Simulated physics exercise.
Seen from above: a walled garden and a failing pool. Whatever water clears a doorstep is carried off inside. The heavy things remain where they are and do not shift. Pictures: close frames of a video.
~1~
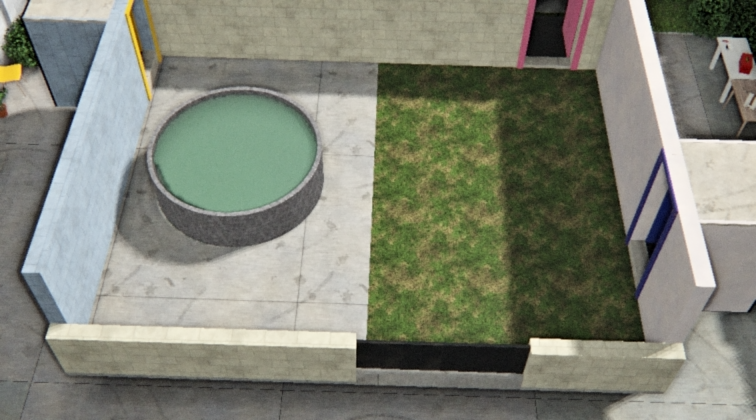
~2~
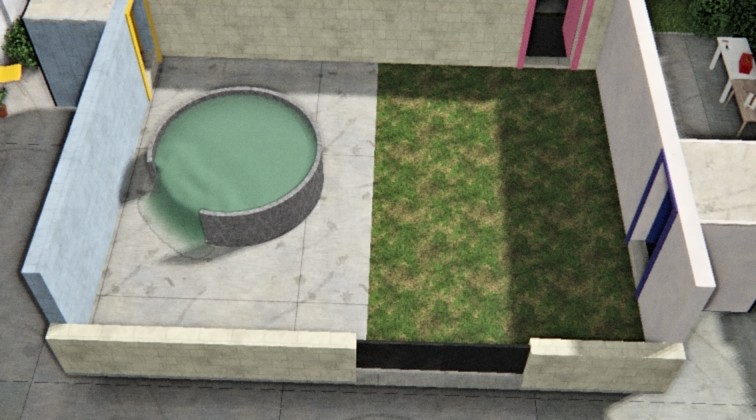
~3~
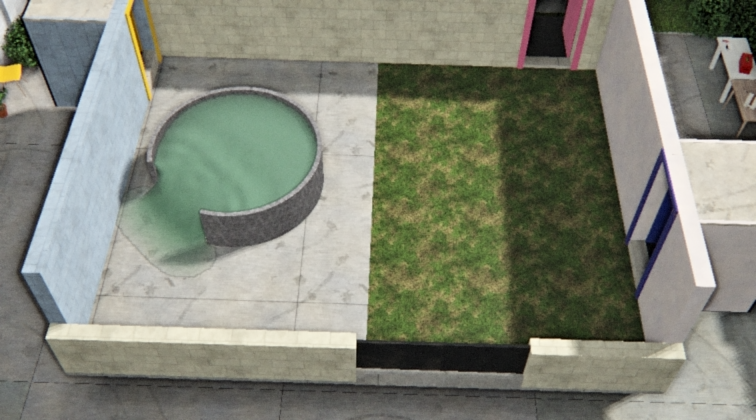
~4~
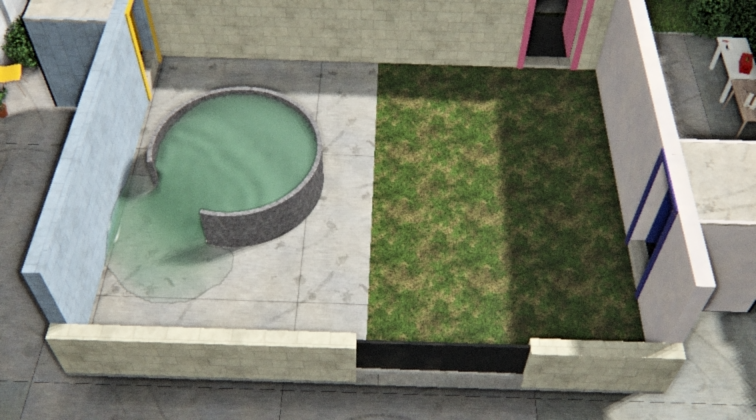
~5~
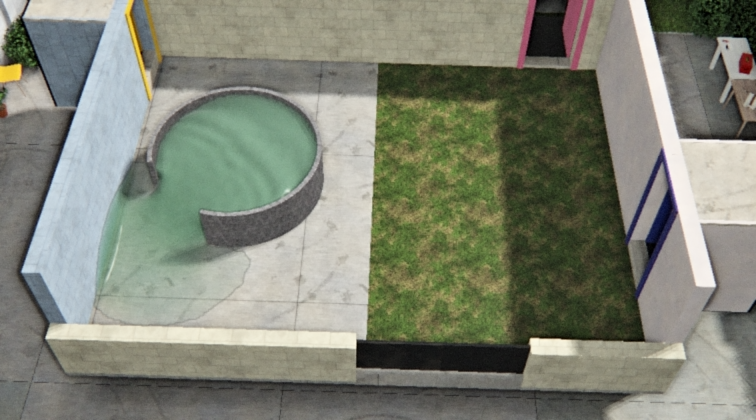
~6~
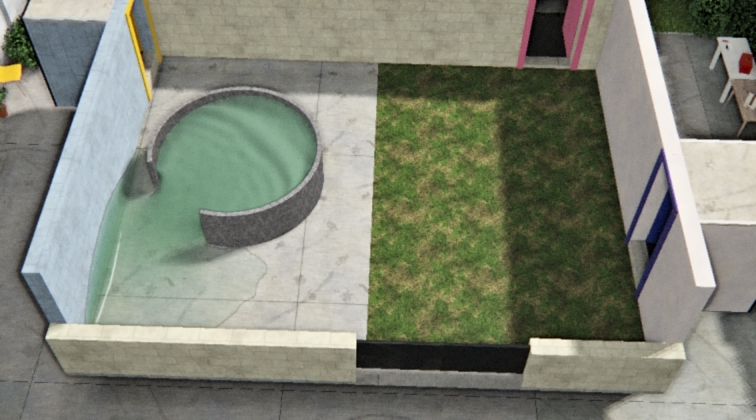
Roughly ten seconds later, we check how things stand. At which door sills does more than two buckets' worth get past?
The yellow door passes two buckets or less; the pink door passes two buckets or less; the blue door passes two buckets or less.
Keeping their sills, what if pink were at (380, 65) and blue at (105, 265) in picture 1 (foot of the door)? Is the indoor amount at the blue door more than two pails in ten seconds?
Blue: Exceeds the limit.
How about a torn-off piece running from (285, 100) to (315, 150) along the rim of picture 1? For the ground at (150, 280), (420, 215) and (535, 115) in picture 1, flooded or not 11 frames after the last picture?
Going through them one by one, I'd say high and dry, then waterlogged, then waterlogged.
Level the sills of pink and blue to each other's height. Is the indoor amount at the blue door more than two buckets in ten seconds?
Note, one by one - blue door comes in high.
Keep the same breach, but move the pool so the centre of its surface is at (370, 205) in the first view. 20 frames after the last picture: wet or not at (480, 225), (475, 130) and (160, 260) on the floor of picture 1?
The three spots read left dry, left dry, swamped.
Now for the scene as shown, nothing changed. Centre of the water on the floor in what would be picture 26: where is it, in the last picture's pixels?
Centre of mass: Roughly (237, 230).
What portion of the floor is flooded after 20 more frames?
It comes to roughly 45 in a hundred.
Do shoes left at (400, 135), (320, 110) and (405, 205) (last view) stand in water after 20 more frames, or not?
Point by point: Not yet wet, not yet wet, inundated.
A moment on, water covers 15 % of the floor; the yellow door not reached, the pink door not reached, the blue door not reached.
Next, water covers 25 % of the floor; the yellow door wet at the sill, nothing in, the pink door not reached, the blue door not reached.
Then, water covers 45 % of the floor; the yellow door wet at the sill, nothing in, the pink door not reached, the blue door not reached.
Later, water covers 85 % of the floor; the yellow door wet at the sill, nothing in, the pink door not reached, the blue door wet at the sill, nothing in.
In the end, water covers 100 % of the floor; the yellow door wet at the sill, nothing in, the pink door under two buckets in, the blue door wet at the sill, nothing in.
